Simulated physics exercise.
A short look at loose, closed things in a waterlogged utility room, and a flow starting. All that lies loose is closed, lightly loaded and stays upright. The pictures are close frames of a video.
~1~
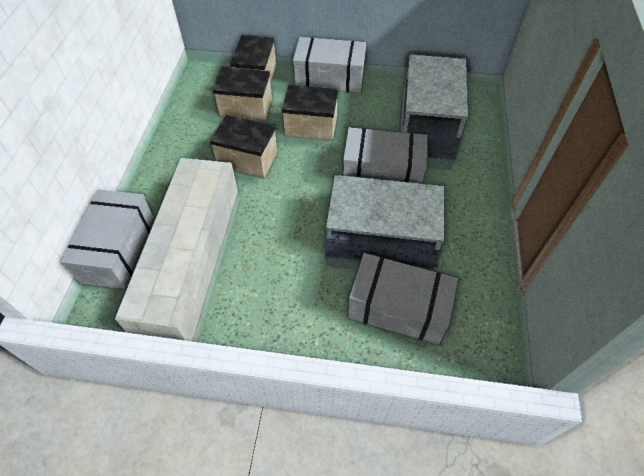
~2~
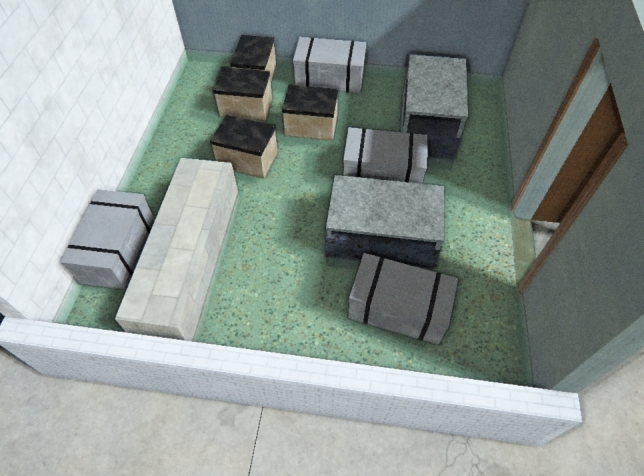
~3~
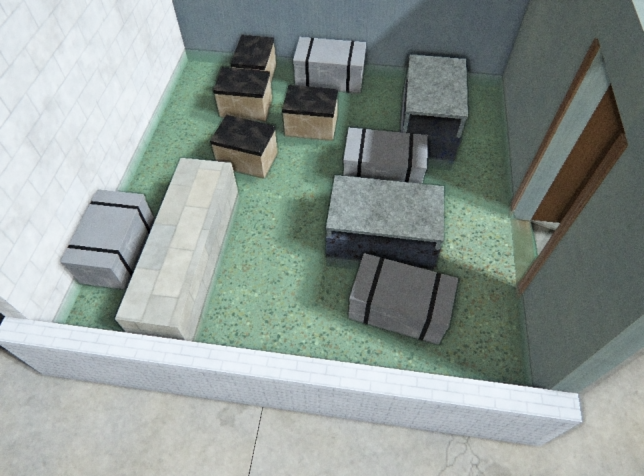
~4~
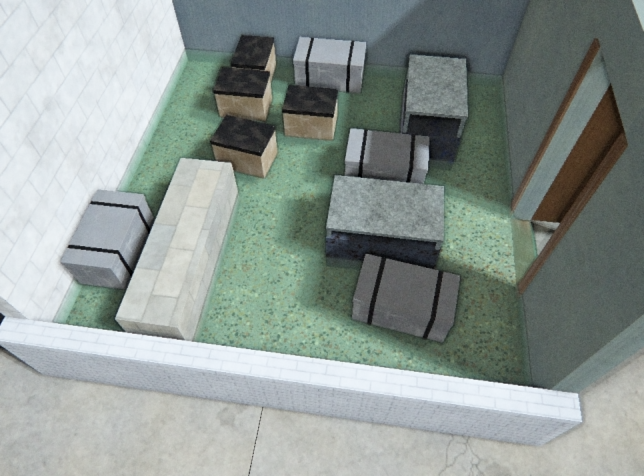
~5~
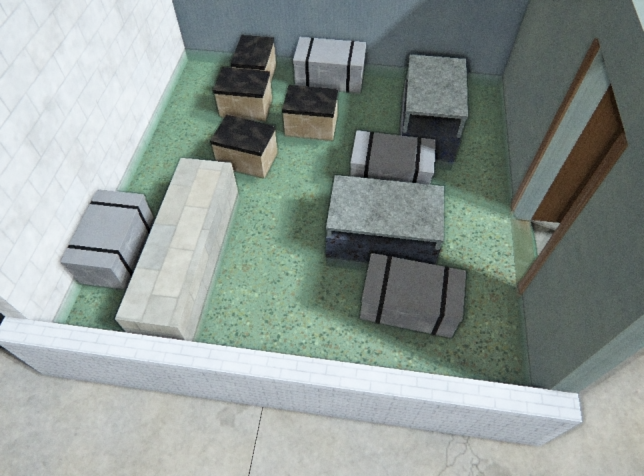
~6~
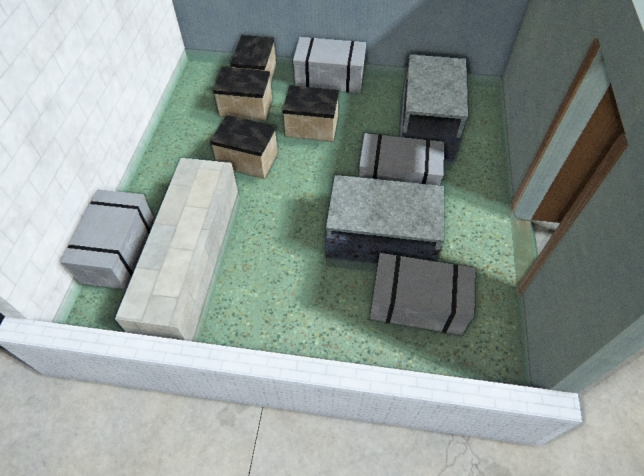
In a small room with a speckled green floor, strapped trunks, dark-topped boxes and stone-like blocks sit still while a brown panel in the right wall slides partly open. Then the two trunks nearest the gray-topped block on the right drift slightly rightward, turning a little, while everything else stays put.
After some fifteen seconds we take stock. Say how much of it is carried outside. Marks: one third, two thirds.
That comes to under a third.
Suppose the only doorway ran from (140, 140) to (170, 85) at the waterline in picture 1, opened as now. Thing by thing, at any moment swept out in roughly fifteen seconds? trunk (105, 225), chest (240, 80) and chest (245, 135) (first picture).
As listed: Still in, gone, gone.
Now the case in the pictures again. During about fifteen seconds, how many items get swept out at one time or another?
0 of them.
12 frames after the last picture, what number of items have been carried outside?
I count 0.
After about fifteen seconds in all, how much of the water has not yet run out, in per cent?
About 64 per cent.
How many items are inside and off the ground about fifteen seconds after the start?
That makes 8.
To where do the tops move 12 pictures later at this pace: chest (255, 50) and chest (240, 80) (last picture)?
Near (277, 57) and (273, 92).
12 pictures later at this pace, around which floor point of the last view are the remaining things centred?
At about (326, 174).
A moment on, 0 of 8 are out; 8 afloat.
Next, 0 of 8 are out; 8 afloat.
Later, 0 of 8 are out; 8 afloat.
In the end, 0 of 8 are out; 8 afloat.
